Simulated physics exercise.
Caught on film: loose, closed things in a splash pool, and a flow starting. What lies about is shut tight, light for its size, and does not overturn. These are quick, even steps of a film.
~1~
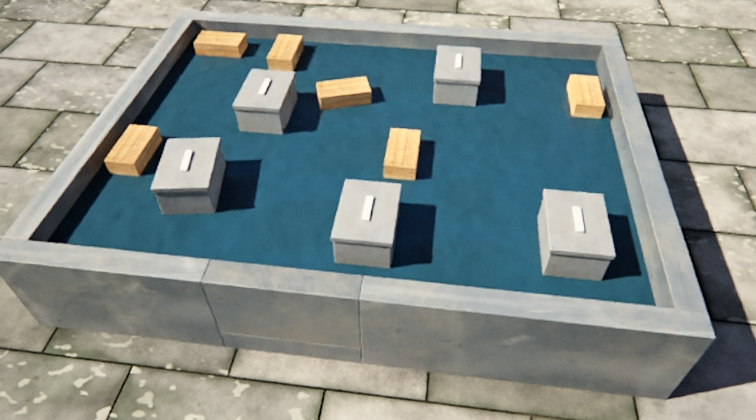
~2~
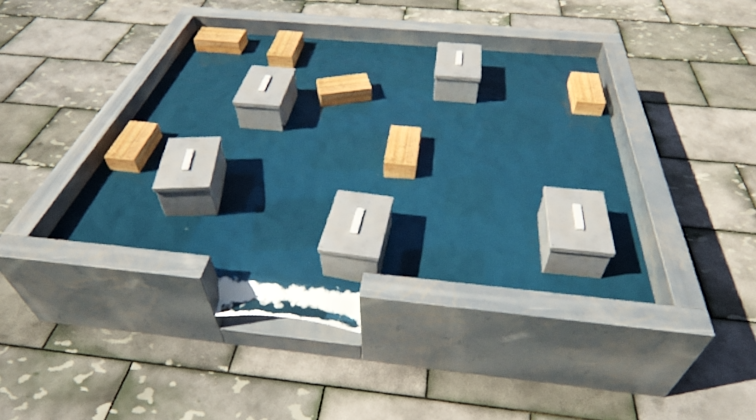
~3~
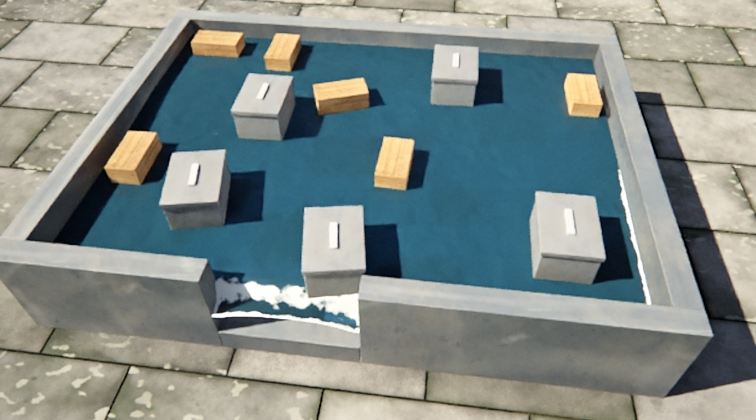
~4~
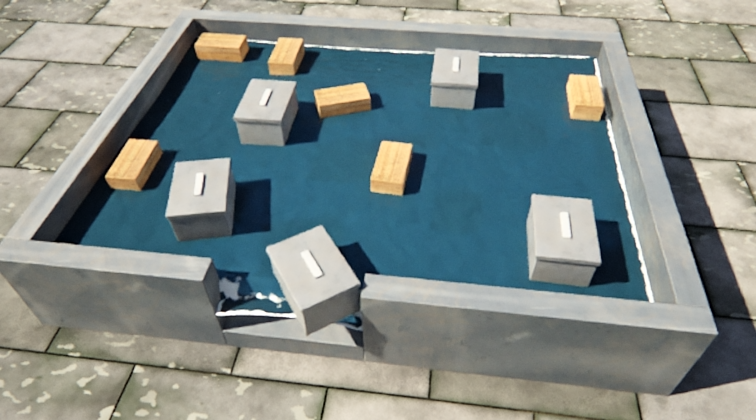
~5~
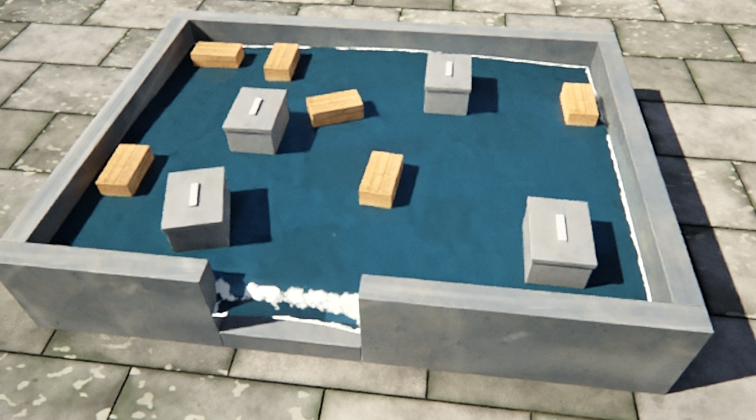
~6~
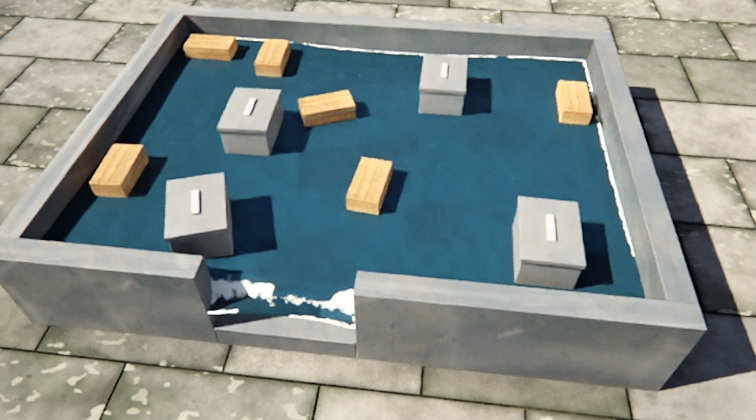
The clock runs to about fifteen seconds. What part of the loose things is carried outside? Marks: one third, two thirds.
Share: One to two thirds.
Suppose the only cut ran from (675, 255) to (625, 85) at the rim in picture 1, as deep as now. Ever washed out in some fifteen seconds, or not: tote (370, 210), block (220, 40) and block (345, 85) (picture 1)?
In that order: Yes, left behind, gone.
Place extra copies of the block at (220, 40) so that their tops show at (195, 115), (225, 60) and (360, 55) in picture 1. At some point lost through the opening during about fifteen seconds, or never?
As listed: Out, still in, still in.
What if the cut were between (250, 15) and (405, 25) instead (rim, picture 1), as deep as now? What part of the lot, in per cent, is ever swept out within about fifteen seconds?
Some 60 per cent.
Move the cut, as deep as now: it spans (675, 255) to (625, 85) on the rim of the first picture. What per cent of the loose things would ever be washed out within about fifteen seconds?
Near 50 in a hundred.
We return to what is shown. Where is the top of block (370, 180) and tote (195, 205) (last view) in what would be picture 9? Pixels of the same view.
Roughly at (352, 204) and (237, 230).
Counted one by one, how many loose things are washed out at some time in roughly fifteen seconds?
That makes 6.
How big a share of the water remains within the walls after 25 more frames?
Near 56 in a hundred.
A moment on, 1 of 11 are out; 10 afloat.
Next, 3 of 11 are out; 8 afloat.
Later, 4 of 11 are out; 7 afloat.
In the end, 6 of 11 are out; 5 afloat.
